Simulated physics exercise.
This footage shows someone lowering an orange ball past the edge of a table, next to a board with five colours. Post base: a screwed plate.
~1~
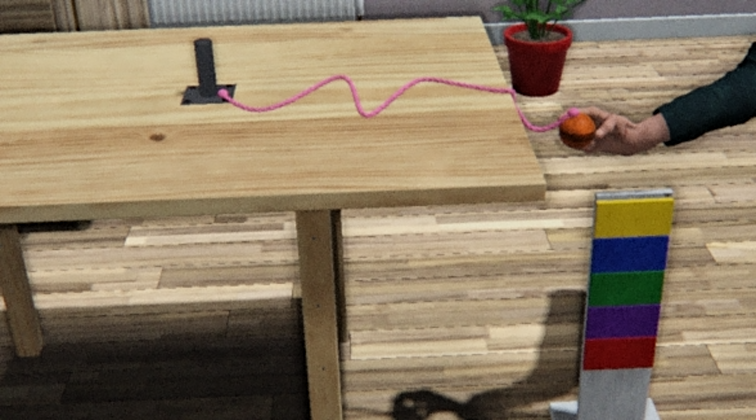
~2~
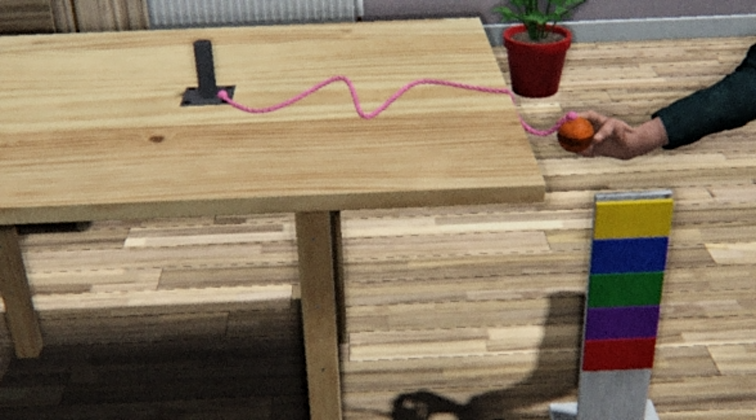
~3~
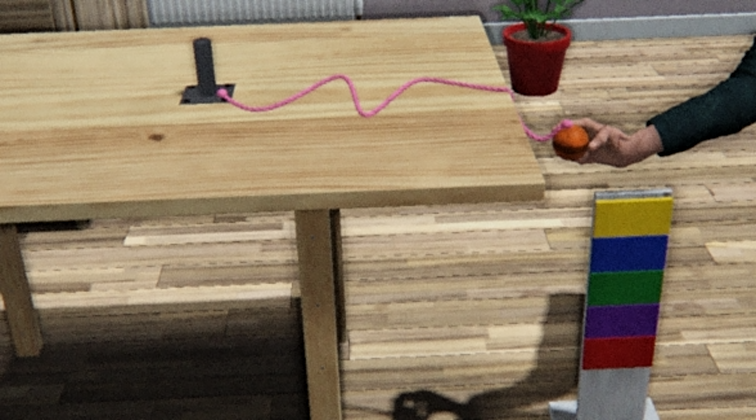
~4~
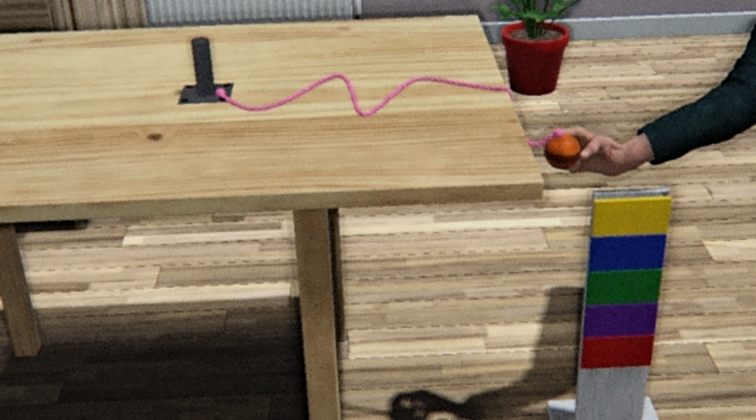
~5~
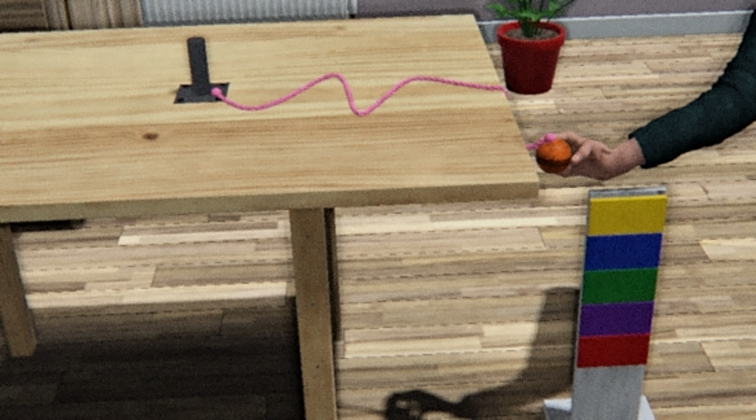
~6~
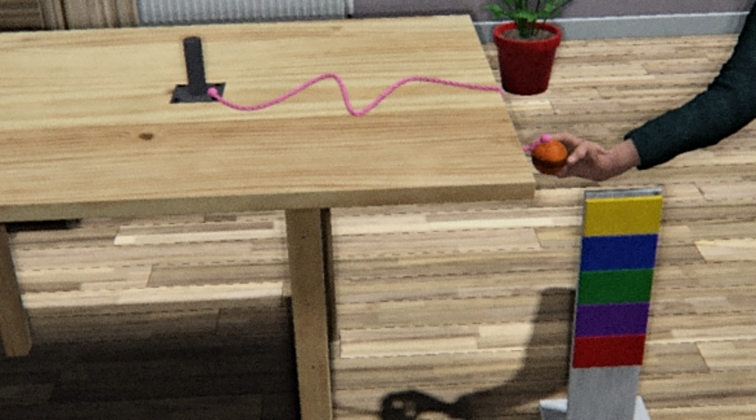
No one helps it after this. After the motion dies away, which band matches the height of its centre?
The red one.
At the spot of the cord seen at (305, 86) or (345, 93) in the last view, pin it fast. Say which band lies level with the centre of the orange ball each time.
First try purple, second try green.
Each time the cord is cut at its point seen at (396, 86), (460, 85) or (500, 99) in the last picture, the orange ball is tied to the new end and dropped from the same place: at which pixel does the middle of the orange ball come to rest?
Cut 1: About (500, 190). Cut 2: About (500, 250). Cut 3: About (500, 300).
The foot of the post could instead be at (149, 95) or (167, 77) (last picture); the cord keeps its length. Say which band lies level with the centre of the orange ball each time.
Taking the two spots in turn: Purple, then purple.
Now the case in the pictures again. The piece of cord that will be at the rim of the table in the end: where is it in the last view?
At (358, 115).
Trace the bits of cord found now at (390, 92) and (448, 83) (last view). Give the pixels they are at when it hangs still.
The first moves to (499, 155), the second to (497, 222).
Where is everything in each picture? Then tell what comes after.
Orange ball (577, 131); yellow (634, 220); blue (630, 256); green (627, 290); purple (623, 323); red (620, 355), in the first frame.
Orange ball (575, 135); cord through (249, 111) (322, 85) (358, 107) (402, 91) (491, 91), in the second frame.
Orange ball (570, 143), in the third frame.
Orange ball (563, 152); cord through (247, 109) (320, 83) (356, 105) (400, 89) (489, 88), in the fourth frame.
Orange ball (554, 156), in the fifth frame.
Orange ball (550, 157); cord through (239, 108) (312, 82) (348, 104) (392, 89) (481, 88), in the sixth frame.
Soon after, ball near (534, 314); level with purple.
After that, ball near (469, 339); level with red.
And then, ball near (501, 354); level with red.
In the end, ball near (487, 352); level with red. Its middle rests at the red band.
